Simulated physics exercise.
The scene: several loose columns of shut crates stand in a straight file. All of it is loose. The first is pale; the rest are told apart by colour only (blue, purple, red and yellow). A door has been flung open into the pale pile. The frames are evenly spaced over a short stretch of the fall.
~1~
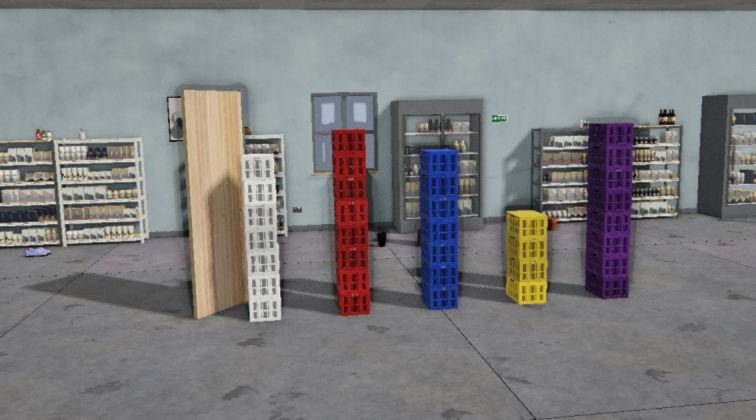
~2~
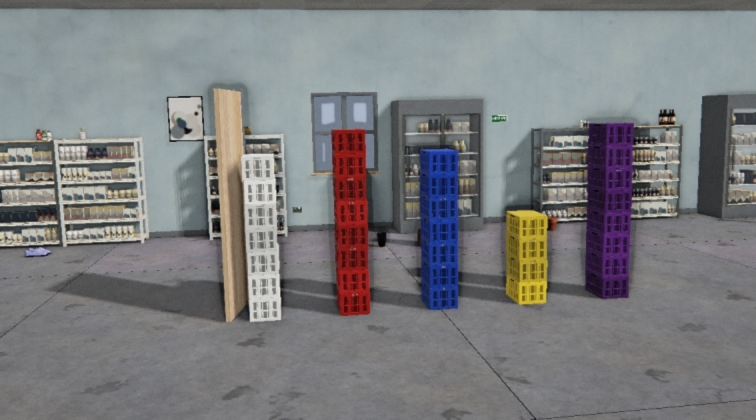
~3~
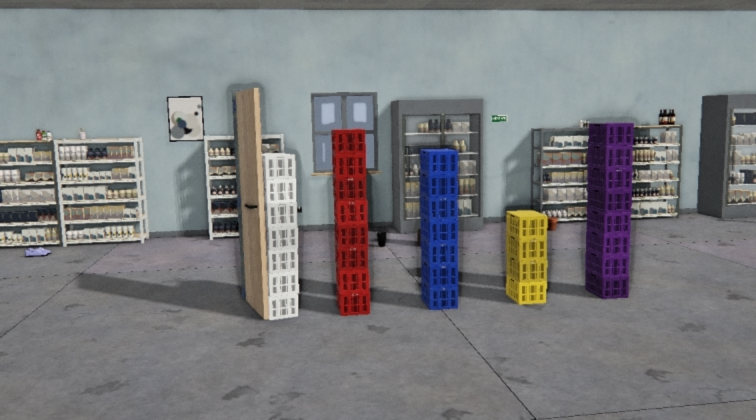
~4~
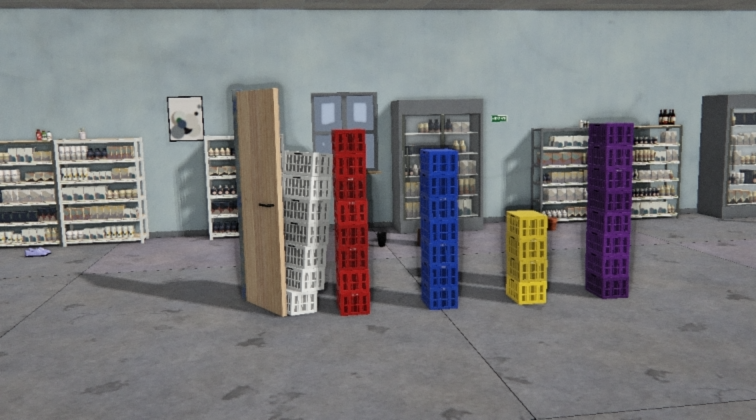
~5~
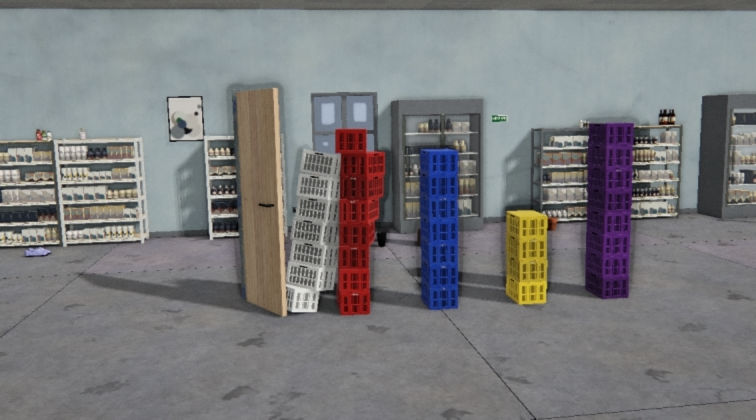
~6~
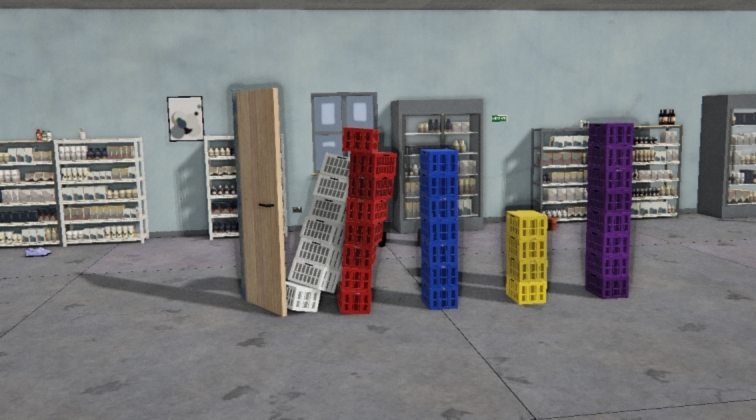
The video shows a wooden door swinging into a white stack of crates in a row of colored stacks, and the white stack leaning right against the red one, whose upper crates shift while blue, yellow and purple stay still.
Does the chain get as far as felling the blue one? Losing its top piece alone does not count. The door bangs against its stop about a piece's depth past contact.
The blue pile gets wrecked.
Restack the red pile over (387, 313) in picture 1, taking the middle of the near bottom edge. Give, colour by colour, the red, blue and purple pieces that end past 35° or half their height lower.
The counts are red 0, blue 0, purple 0.
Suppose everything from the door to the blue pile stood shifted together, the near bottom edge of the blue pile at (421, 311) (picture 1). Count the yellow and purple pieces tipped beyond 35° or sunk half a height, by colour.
Yellow 3, purple 7.
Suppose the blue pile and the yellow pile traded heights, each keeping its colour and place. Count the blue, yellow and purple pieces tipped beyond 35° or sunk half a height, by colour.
The counts are blue 4, yellow 7, purple 8.
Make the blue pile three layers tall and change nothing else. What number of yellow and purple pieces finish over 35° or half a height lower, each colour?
By colour: Yellow 3, purple 0.
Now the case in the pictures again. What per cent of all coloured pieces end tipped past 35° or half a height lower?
It is close to 95 per cent.
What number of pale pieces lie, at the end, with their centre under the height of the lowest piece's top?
7 pale pieces.
Just after the last frame, 6 of the pale pile down; none of the 7 blue crates down (0 of 27 in all colours); top blue crate moved a little; top red crate tilted clearly.
A moment on, 6 of the pale pile down; none of the 7 blue crates down (8 of 27 in all colours); top blue crate tilted clearly, half its height lower; top red crate tilted well over, about its own height lower.
Further on, 6 of the pale pile down; 7 of the 7 blue crates down (18 of 27 in all colours); top blue crate some three heights lower; top red crate on its side.
Then, 6 of the pale pile down; 7 of the 7 blue crates down (26 of 27 in all colours); top blue crate on its side; top purple crate upside down.
When it is over, 6 of the pale pile down; 7 of the 7 blue crates down (26 of 27 in all colours); top blue crate on its side; top purple crate upside down. In pixels of the last frame, middles, top blue crate near (578, 250).
